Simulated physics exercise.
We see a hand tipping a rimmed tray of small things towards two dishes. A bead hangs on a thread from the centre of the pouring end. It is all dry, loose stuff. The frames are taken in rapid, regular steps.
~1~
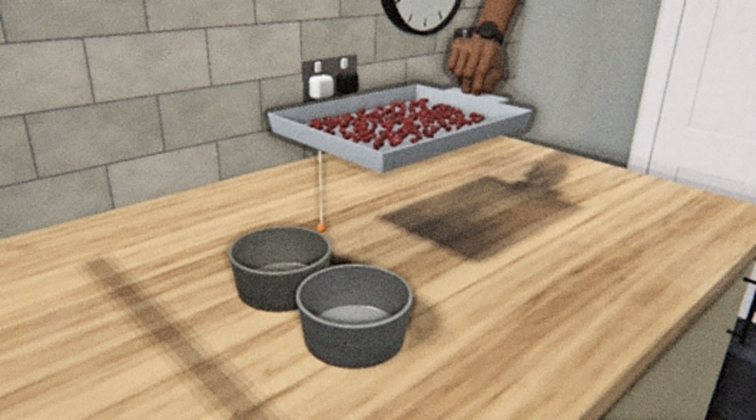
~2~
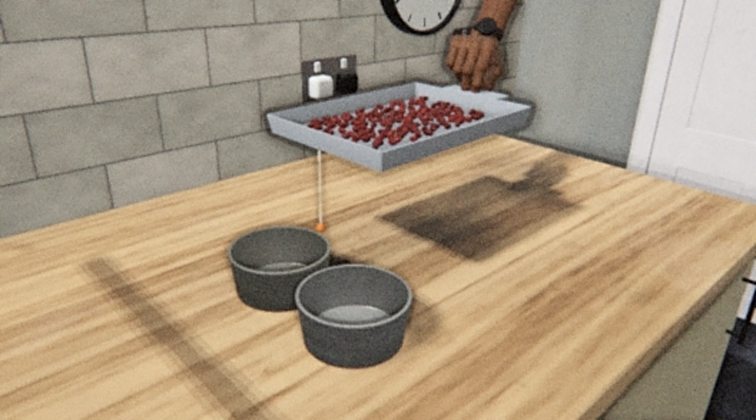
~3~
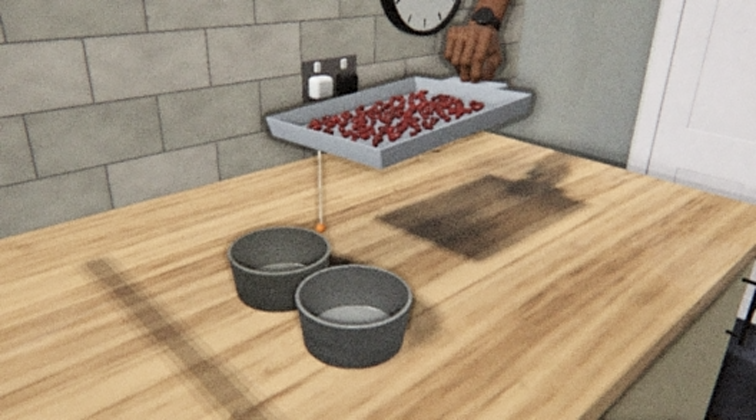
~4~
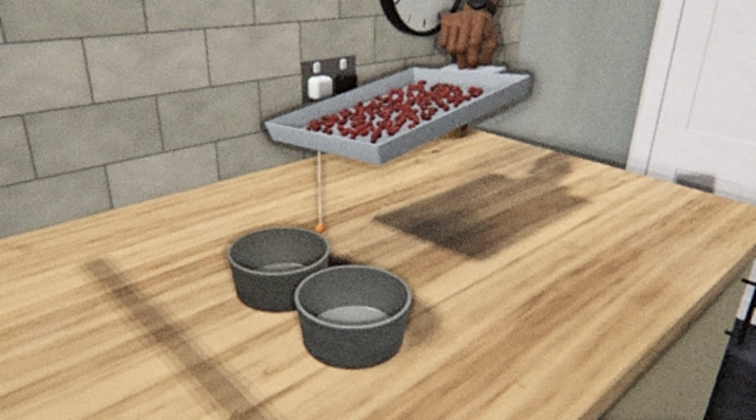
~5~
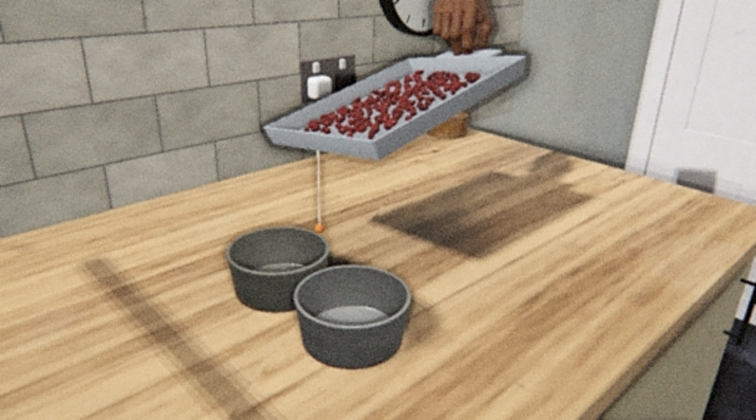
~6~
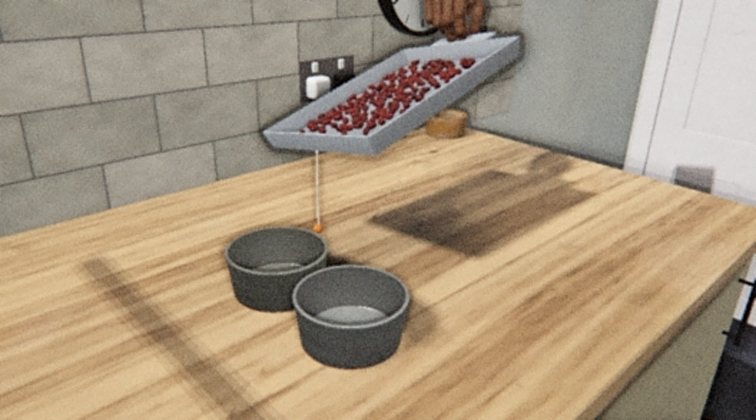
A hand reaches in over a pale wooden kitchen counter by a grey tiled wall, seen from slightly above. It holds a rimmed grey tray of dark red kidney beans above two dark grey round dishes, with an orange bead hanging on a thread. The hand steadily raises the tray's far side, tilting it towards its near left corner, while the view shifts very slightly.
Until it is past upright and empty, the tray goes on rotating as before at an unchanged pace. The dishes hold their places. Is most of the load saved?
Watching it, the dishes let slip most of it.
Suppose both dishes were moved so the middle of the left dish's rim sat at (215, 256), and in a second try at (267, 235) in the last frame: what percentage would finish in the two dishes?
Trial 1 about 0 %, trial 2 about 50 %.
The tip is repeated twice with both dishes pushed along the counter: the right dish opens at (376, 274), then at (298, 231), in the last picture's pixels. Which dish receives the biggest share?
First place: The leftmost one; second place: The rightmost one.
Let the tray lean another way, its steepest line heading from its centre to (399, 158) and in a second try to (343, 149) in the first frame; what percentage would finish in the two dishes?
For the first it's near 30 %, for the second near 90 %.
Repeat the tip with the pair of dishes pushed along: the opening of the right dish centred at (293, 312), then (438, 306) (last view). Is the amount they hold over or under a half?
Well, a minority share the first time and a minority share the next.
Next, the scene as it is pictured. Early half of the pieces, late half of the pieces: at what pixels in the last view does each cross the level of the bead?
Around (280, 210), followed by around (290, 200).
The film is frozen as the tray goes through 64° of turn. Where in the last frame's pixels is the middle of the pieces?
Look close to (310, 116) in the last picture.
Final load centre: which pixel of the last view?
At about (270, 252), give or take.
Soon, tray tipped steeply; nearly all on the tray; a stray few in the air.
A while on, tray tipped past a quarter turn; about half on the tray; a small part in the left dish; about a quarter outside both; a small part in the air.
Towards the end, tray tipped past a quarter turn; a small part in the left dish; most outside both.
Finally, tray tipped past a quarter turn; none in the right dish; a small part in the left dish; most outside both.
